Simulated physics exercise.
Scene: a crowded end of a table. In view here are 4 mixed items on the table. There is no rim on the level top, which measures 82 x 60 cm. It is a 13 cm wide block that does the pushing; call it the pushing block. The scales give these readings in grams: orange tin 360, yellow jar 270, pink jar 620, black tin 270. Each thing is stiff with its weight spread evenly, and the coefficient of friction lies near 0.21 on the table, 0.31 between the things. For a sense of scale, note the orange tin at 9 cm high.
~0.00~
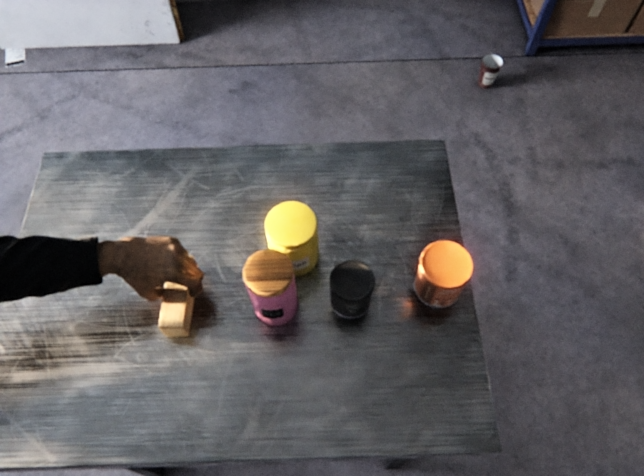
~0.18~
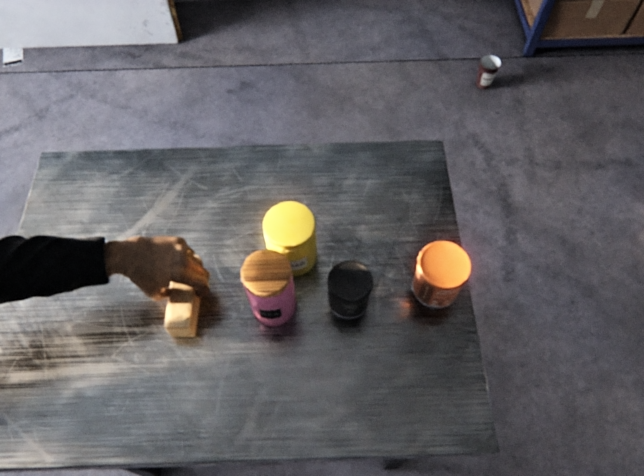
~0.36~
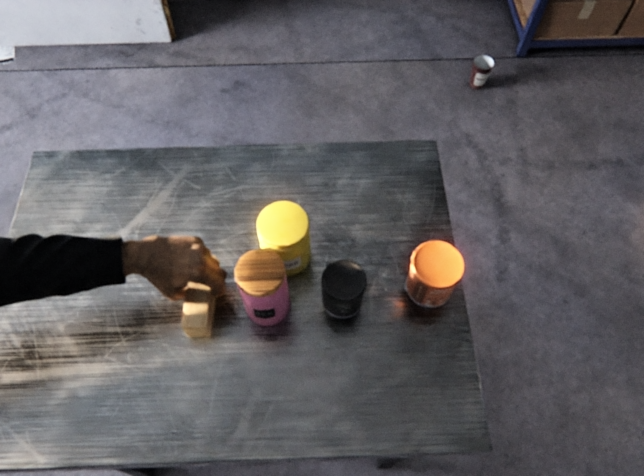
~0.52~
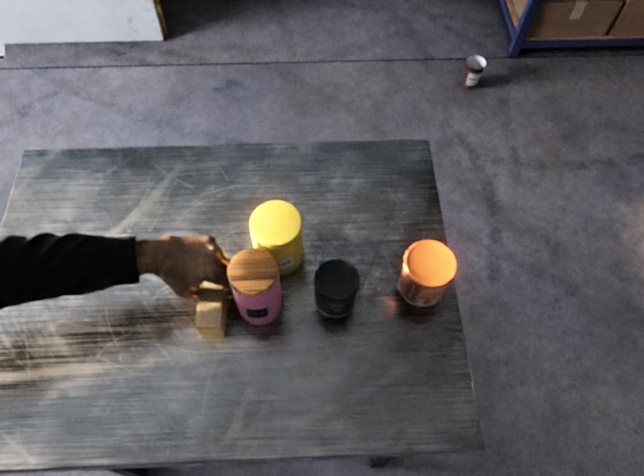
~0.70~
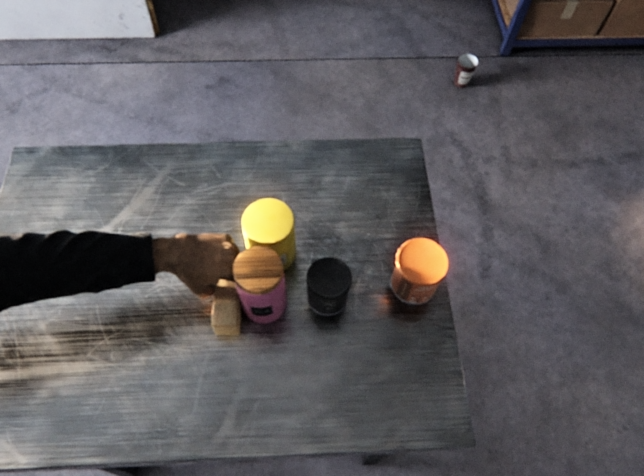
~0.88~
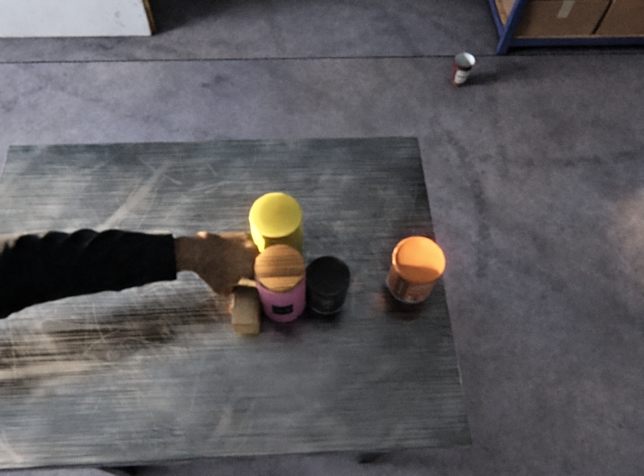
On a dark tabletop, a hand slid a small wooden block rightward until it met a pink jar, then pushed the jar toward the black tin, nudging the yellow jar along slightly too.
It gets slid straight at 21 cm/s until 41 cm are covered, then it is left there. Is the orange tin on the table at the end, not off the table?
No, it comes off.
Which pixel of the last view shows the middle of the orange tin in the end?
Near (430, 363).
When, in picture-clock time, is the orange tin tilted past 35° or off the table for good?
1.6 s, roughly.
Around 1.18 s, 22 cm of push; pink jar shifted 12 cm; black tin shifted 6 cm; yellow jar shifted 4 cm.
Around 1.58 s, 31 cm of push; orange tin now off the table; pink jar shifted 20 cm; black tin shifted 14 cm.
Around 1.88 s, 37 cm of push; pink jar shifted 27 cm; black tin shifted 18 cm; yellow jar shifted 4 cm.
Around 2.08 s, 41 cm of push; pink jar shifted 30 cm; black tin shifted 19 cm; yellow jar shifted 4 cm.
Finally (2.5 s), off the table, orange tin; not toppled but over 4 cm from the start, pink jar and black tin; yellow jar still in place (within 4 cm). Final places as that camera would see them, orange tin near (430, 363).
